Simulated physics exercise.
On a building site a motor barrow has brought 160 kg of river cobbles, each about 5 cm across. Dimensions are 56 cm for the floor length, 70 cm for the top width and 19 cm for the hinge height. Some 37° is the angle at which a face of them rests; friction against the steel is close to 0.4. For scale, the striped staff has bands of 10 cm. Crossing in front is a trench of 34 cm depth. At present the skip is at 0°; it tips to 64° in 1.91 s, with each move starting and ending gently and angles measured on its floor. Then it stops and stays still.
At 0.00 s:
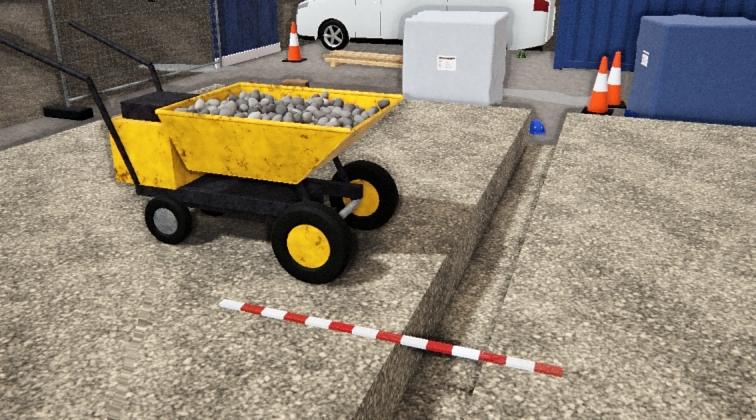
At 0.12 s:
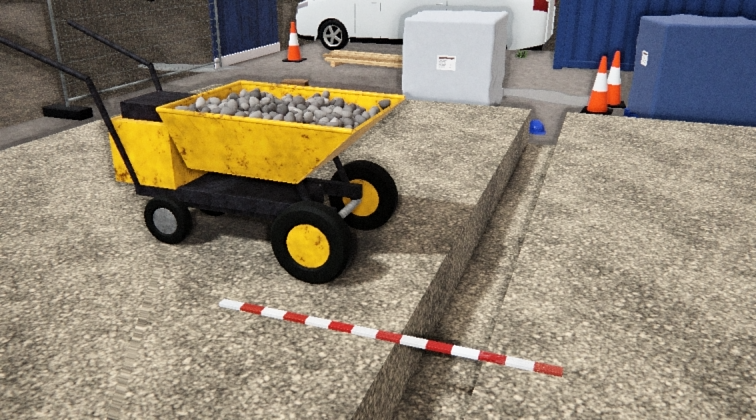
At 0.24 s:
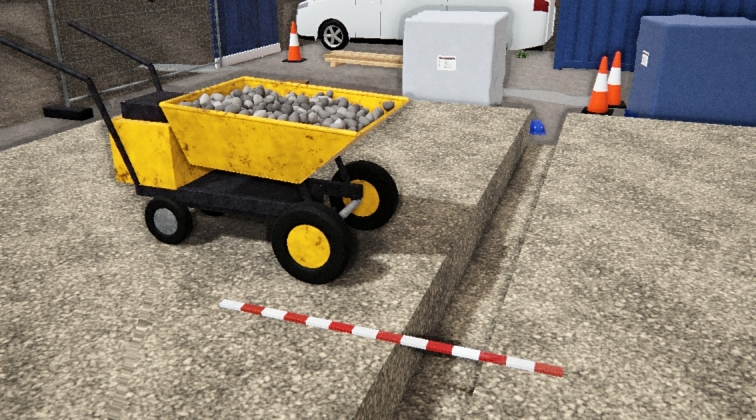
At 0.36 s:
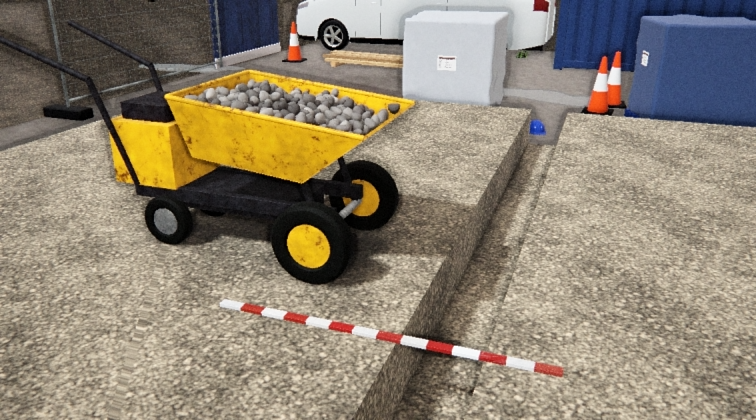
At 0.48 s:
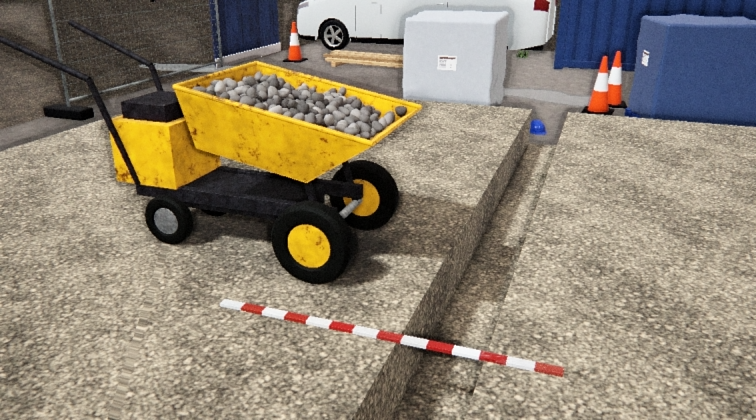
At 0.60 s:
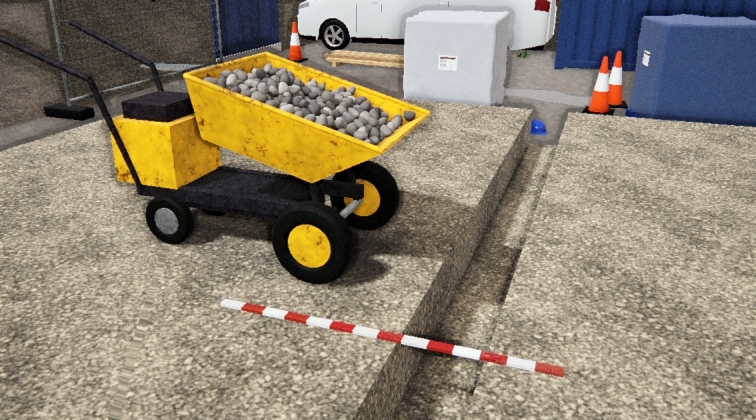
On a building site, a yellow motor barrow's skip full of grey cobbles tilts toward the right.
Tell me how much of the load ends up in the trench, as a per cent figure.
Some 74 per cent ends up in the trench.
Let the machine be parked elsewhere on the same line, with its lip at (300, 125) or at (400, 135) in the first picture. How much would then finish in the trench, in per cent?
Roughly 95 percent for the first, and 25 percent for the second.
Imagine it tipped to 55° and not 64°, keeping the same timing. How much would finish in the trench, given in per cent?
Some 75 in a hundred, I'd say.
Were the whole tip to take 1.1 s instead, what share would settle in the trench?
Roughly 65 per cent would.
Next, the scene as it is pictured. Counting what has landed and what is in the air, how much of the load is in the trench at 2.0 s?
Roughly 40 percent of the load.
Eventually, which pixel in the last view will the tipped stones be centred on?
The tipped stones centre close to (490, 318).
After 1.4 s the floor is at 54°; 99 % in the skip, 1 % in the trench; the foremost stones are at (456, 212).
After 2.0 s the floor is at 64°; 43 % in the skip, 40 % in the trench, 17 % past the trench; the foremost stones are at (604, 292).
After 2.4 s the floor is at 64°; 16 % in the skip, 58 % in the trench, 25 % past the trench; the foremost stones are at (690, 300).
After 4.3 s the floor is at 64°; 0 % in the skip, 74 % in the trench, 26 % past the trench; the foremost stones are at (753, 318).
